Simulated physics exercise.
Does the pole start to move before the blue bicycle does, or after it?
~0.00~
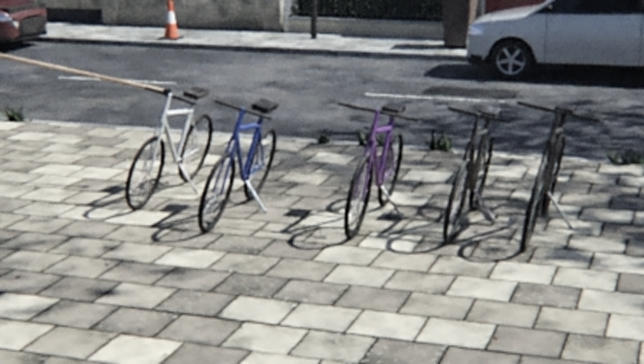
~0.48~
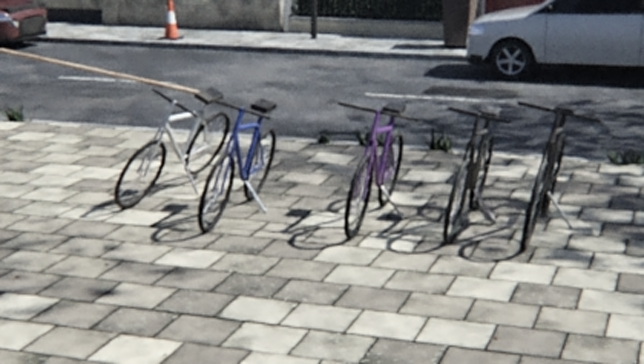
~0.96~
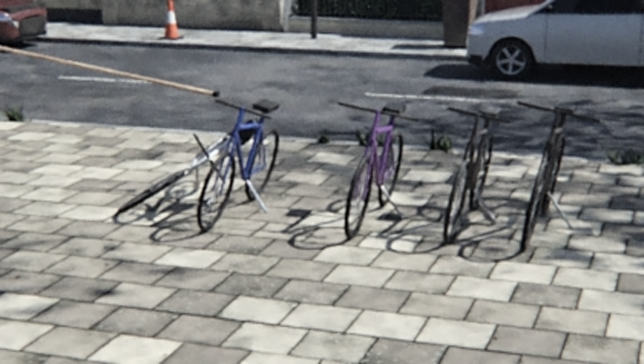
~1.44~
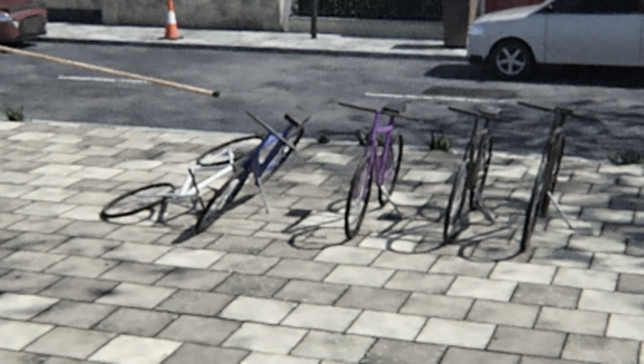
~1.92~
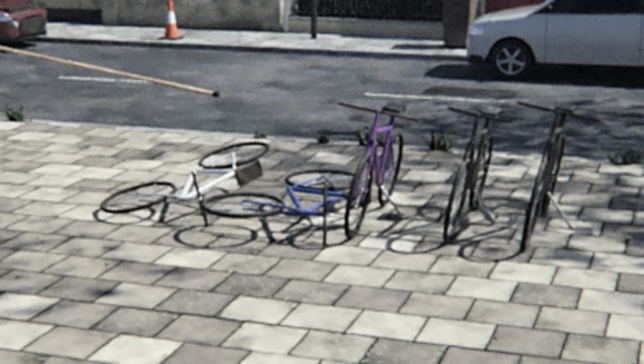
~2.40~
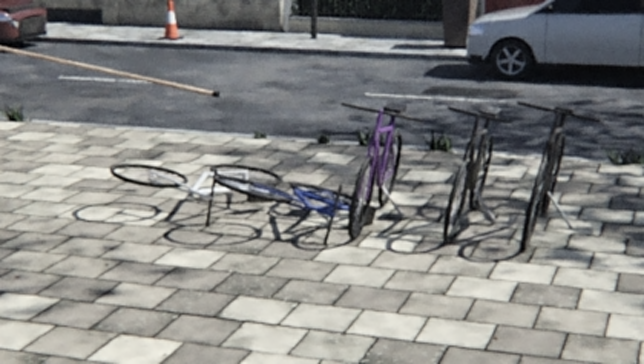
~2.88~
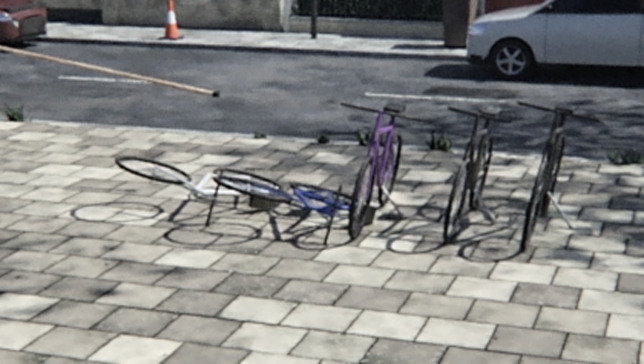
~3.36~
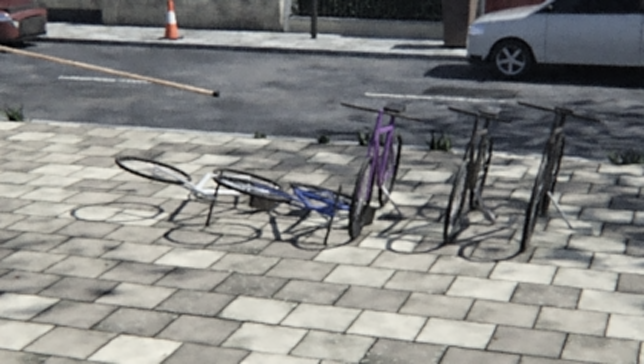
The pole starts to move before the blue bicycle does. It is already pushing to the right and the white bicycle is well on its way down while the blue one still stands in its place.
